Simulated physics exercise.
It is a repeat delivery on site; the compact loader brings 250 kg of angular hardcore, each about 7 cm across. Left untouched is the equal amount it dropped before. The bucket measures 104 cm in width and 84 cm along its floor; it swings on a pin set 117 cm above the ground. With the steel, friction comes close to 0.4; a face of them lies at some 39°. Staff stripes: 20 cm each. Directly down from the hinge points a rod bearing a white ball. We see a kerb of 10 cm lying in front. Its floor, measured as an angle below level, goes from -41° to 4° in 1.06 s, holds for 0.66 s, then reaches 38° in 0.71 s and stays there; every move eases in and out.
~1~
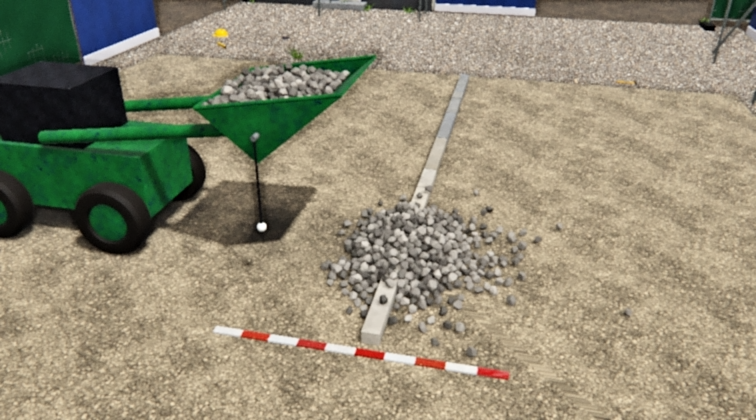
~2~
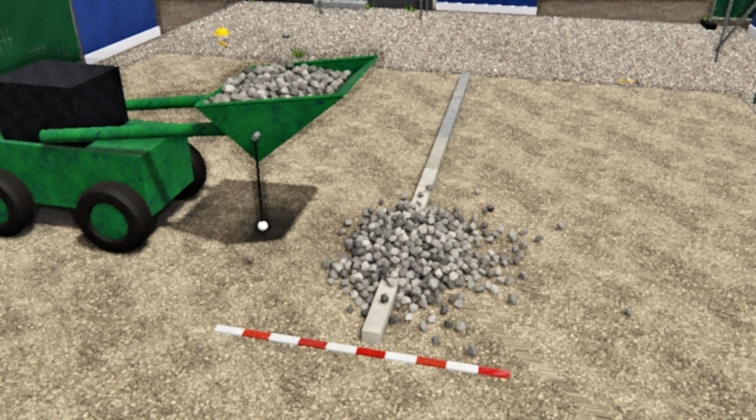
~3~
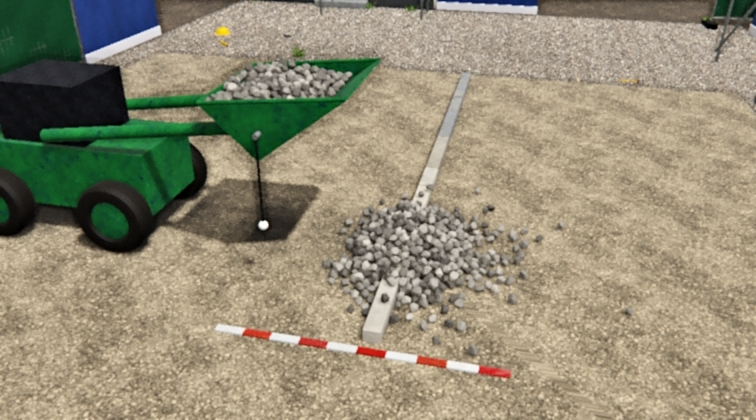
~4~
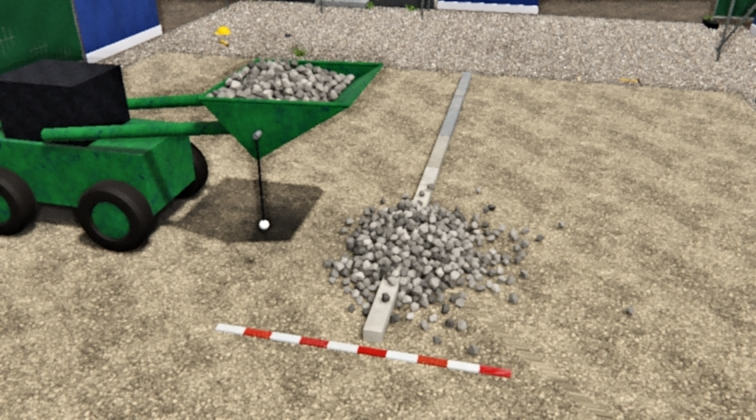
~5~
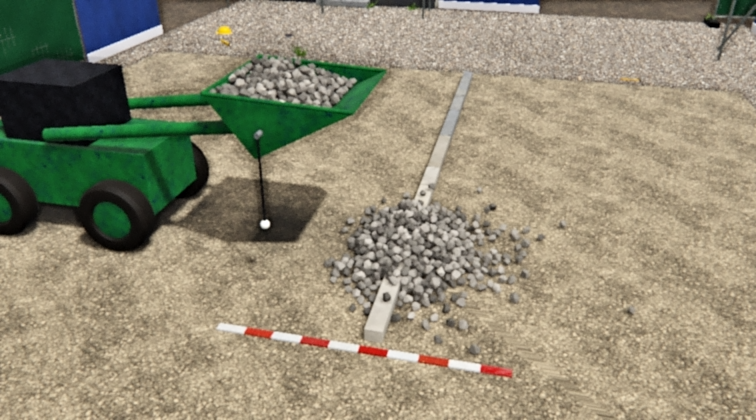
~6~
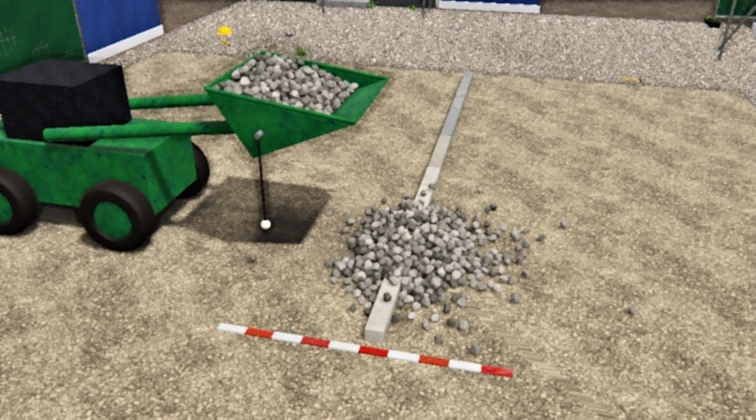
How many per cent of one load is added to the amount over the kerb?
About 18 per cent of a load.
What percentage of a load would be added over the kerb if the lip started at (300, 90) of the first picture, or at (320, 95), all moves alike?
I'd expect near 0 per cent first and near 5 per cent next.
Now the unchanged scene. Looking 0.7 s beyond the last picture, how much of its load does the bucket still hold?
It keeps some 100 percent of its load.
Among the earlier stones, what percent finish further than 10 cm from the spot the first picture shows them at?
I'd say roughly 0 per cent of them.
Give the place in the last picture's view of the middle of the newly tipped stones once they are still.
They come to rest centred about (379, 234).
Then, 0.4 s after the last picture the floor is at -3°; in per cent of one load, 100 in the bucket, 47 on this side of the kerb, 54 over the kerb; the foremost stones are at (544, 252).
Then, 0.7 s after the last picture the floor is at 4°; in per cent of one load, 100 in the bucket, 47 on this side of the kerb, 54 over the kerb; the foremost stones are at (544, 252).
Then, 2.4 s after the last picture the floor is at 38°; in per cent of one load, 28 in the bucket, 116 on this side of the kerb, 56 over the kerb; the foremost stones are at (544, 252).
Then, 4.9 s after the last picture the floor is at 38°; in per cent of one load, 0 in the bucket, 129 on this side of the kerb, 72 over the kerb; the foremost stones are at (547, 259). Net gain over the kerb, 18.
